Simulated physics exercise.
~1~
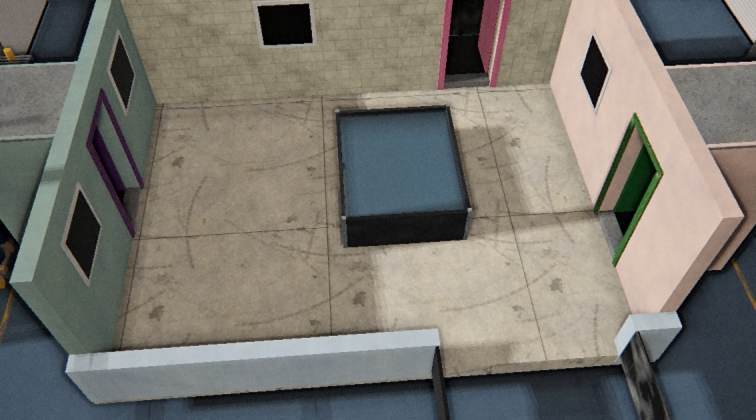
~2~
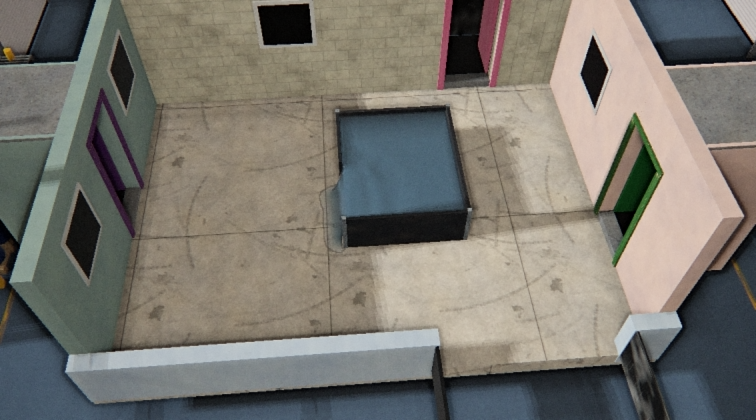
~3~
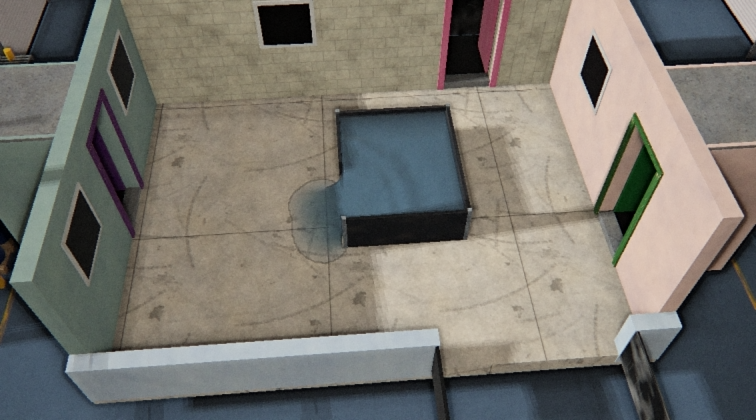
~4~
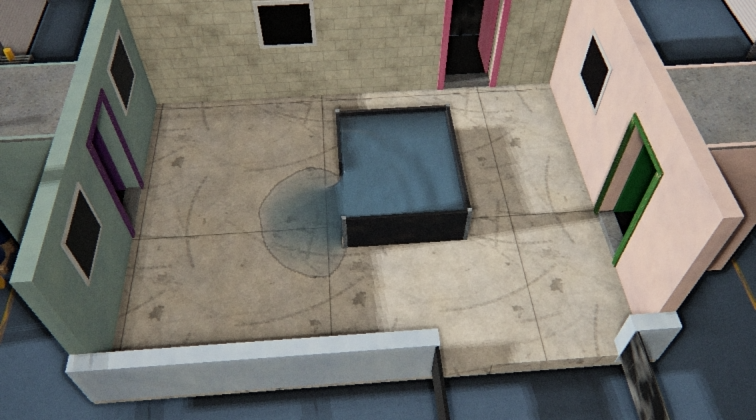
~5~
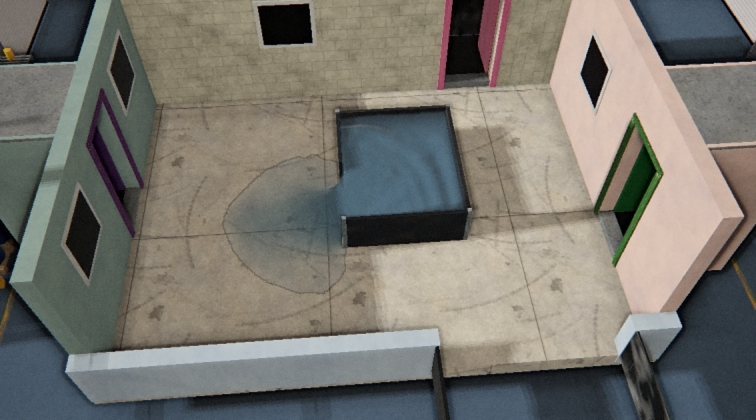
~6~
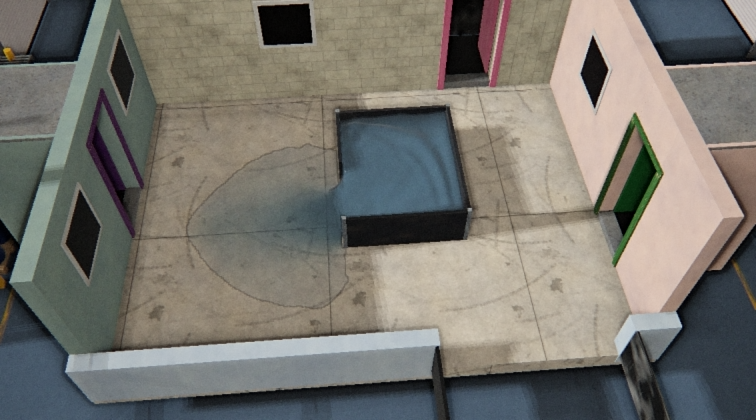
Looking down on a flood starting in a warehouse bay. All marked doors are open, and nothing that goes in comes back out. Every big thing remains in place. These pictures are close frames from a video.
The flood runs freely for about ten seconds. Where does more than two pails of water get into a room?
In order: The pink door will allow in no excess, the purple door will allow in an excess, the green door will allow in no excess.
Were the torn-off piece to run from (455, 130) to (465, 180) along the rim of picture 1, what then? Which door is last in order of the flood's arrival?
I'd go with the purple one.
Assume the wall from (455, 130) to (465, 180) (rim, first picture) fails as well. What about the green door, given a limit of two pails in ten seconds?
The green one ends up above.
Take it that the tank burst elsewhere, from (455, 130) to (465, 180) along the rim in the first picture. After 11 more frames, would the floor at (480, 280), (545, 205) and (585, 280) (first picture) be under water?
In the order given: Untouched, swamped and swamped.
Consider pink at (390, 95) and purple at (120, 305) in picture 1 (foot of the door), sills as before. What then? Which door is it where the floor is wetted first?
I reckon it's the purple one.
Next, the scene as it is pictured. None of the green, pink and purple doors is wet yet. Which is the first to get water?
Soonest: The one in purple.
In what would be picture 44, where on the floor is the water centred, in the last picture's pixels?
Close to (289, 214).
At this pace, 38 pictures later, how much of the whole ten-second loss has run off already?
Around 75 per cent.
A moment on, water covers 30 % of the floor; the pink door not reached, the purple door under two buckets in, the green door not reached.
Next, water covers 35 % of the floor; the pink door not reached, the purple door far over two buckets in, the green door not reached.
Then, water covers 40 % of the floor; the pink door not reached, the purple door far over two buckets in, the green door not reached.
Later, water covers 70 % of the floor; the pink door not reached, the purple door far over two buckets in, the green door not reached.
In the end, water covers 90 % of the floor; the pink door wet at the sill, nothing in, the purple door far over two buckets in, the green door wet at the sill, nothing in.
